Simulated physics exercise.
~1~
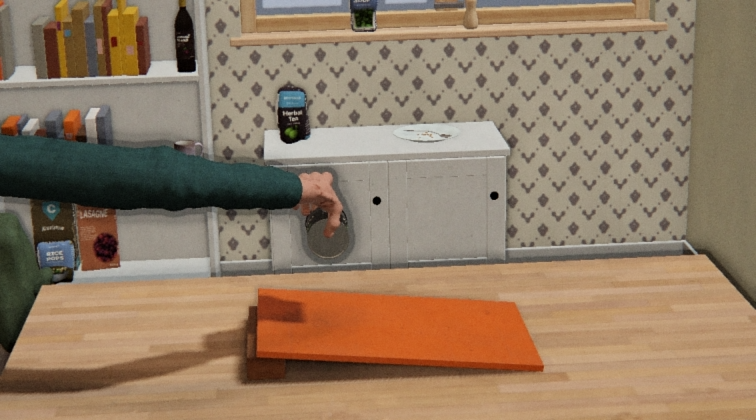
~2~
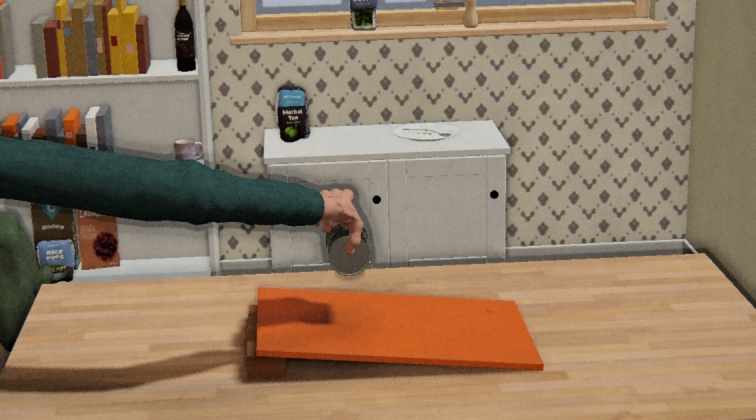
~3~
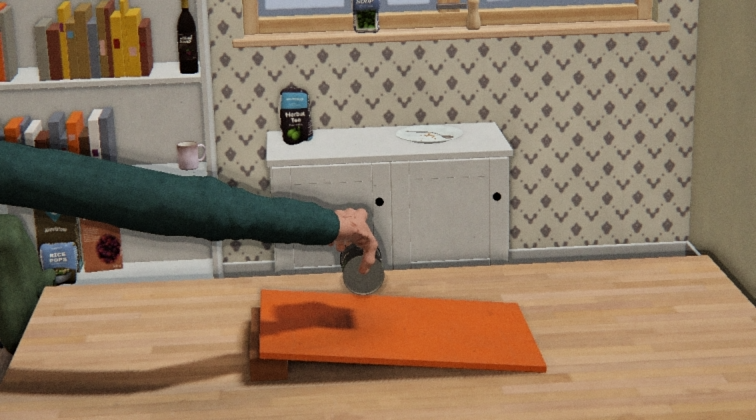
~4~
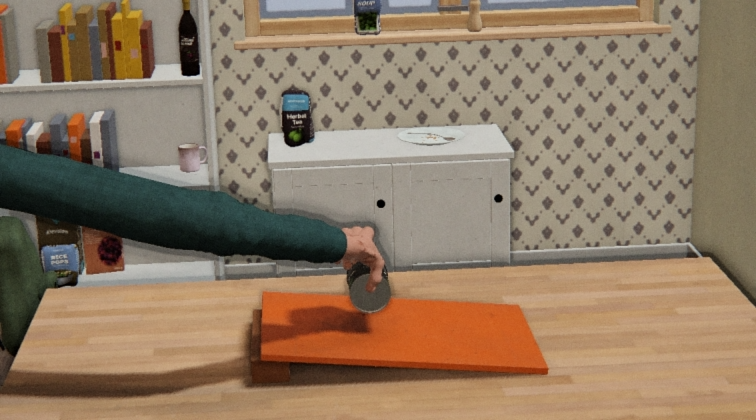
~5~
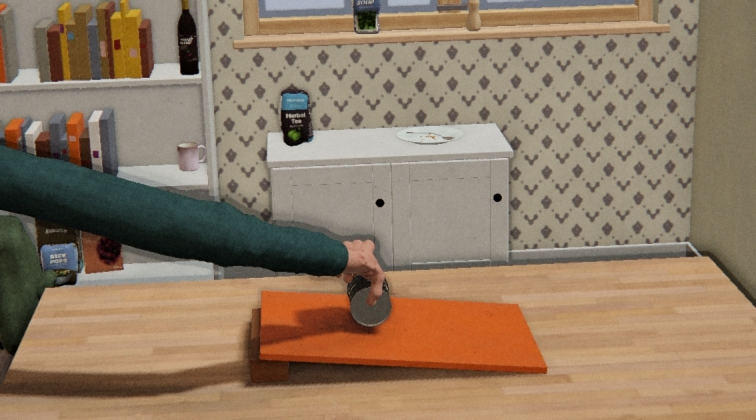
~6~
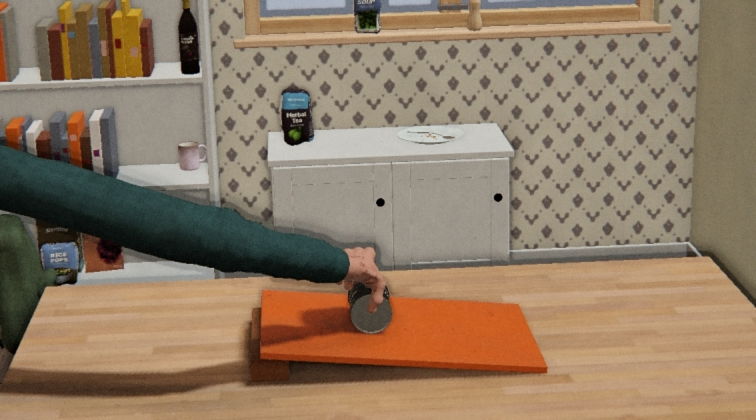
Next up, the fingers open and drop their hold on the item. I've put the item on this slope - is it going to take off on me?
Yes: Turns out it travels lower.
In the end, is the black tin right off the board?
Result: The black tin does not stay on top.
Then, 1.10 s on from there, black tin shifted well along near (517, 313).
Then, 1.80 s on from there, black tin now off the board.
Then, 2.30 s on from there, things are still on the move.
In the end, off the board, black tin. The black tin goes downhill.
